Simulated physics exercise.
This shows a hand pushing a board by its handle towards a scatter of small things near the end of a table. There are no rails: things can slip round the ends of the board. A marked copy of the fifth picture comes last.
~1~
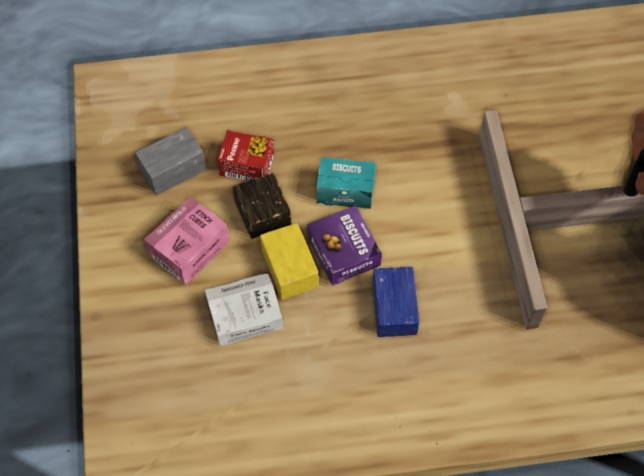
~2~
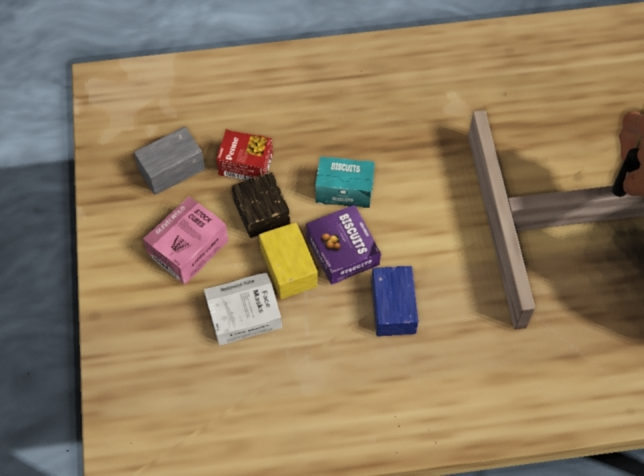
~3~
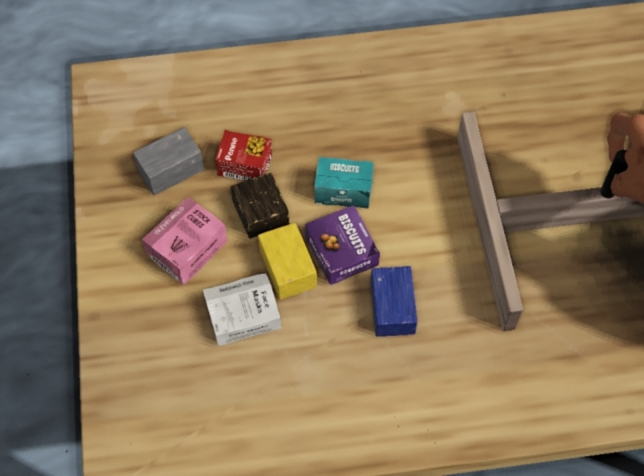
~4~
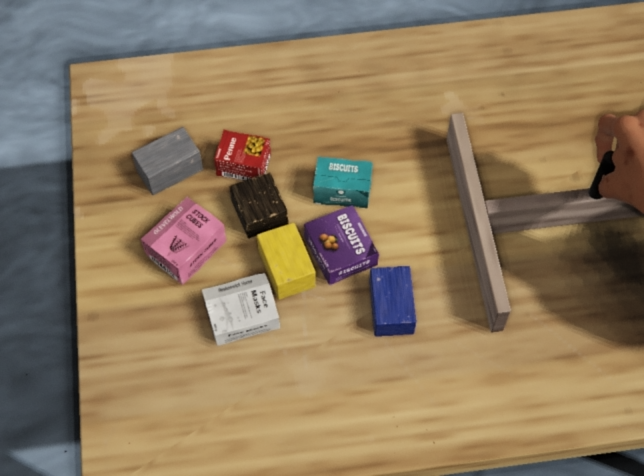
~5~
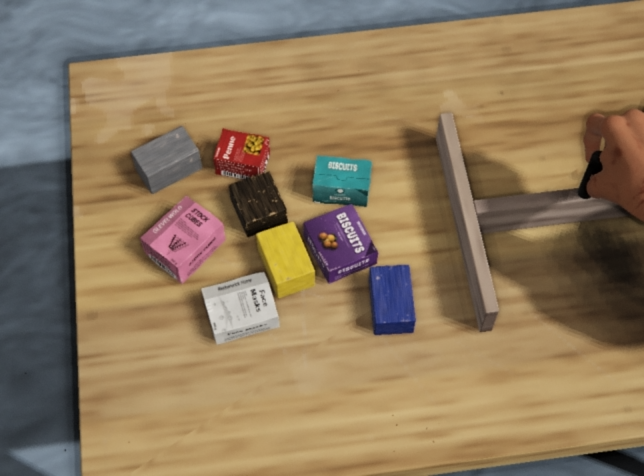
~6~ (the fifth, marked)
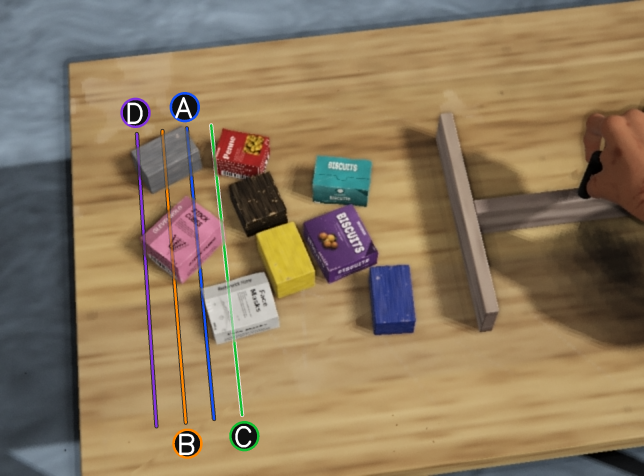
Wooden board on a handle sliding left across a table, pushed by a hand, towards small boxes and blocks lying still.
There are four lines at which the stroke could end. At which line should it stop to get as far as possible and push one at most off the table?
No farther than B.
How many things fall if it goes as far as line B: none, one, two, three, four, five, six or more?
In all, one.
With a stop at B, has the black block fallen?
By then, no.
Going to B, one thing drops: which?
The pink packet.
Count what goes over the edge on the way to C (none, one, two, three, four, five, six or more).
By then, none.
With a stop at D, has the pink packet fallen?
Yes.
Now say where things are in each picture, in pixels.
The first frame shows blue block (395, 302); yellow block (289, 261); pink packet (188, 240).
The second frame shows board (503, 205); white box (244, 309).
The third frame shows board (491, 206); grey block (169, 161).
The fourth frame shows board (479, 207); red packet (243, 157).
The fifth frame shows board (468, 207); blue block (392, 300); yellow block (286, 260); pink packet (184, 239).
On the marked copy, A at (199, 263); B at (173, 266); C at (226, 260); D at (146, 270).
With B. Early on, board (362, 220); blue block (346, 306); yellow block (279, 260).
Further on, board (256, 233); pink packet (127, 258); grey block (156, 161).
At the end, board (174, 243); pink packet over the edge; grey block (83, 172); one fallen.
As for the rest, A is within the limit but short; C is within the limit but short; D drops four.
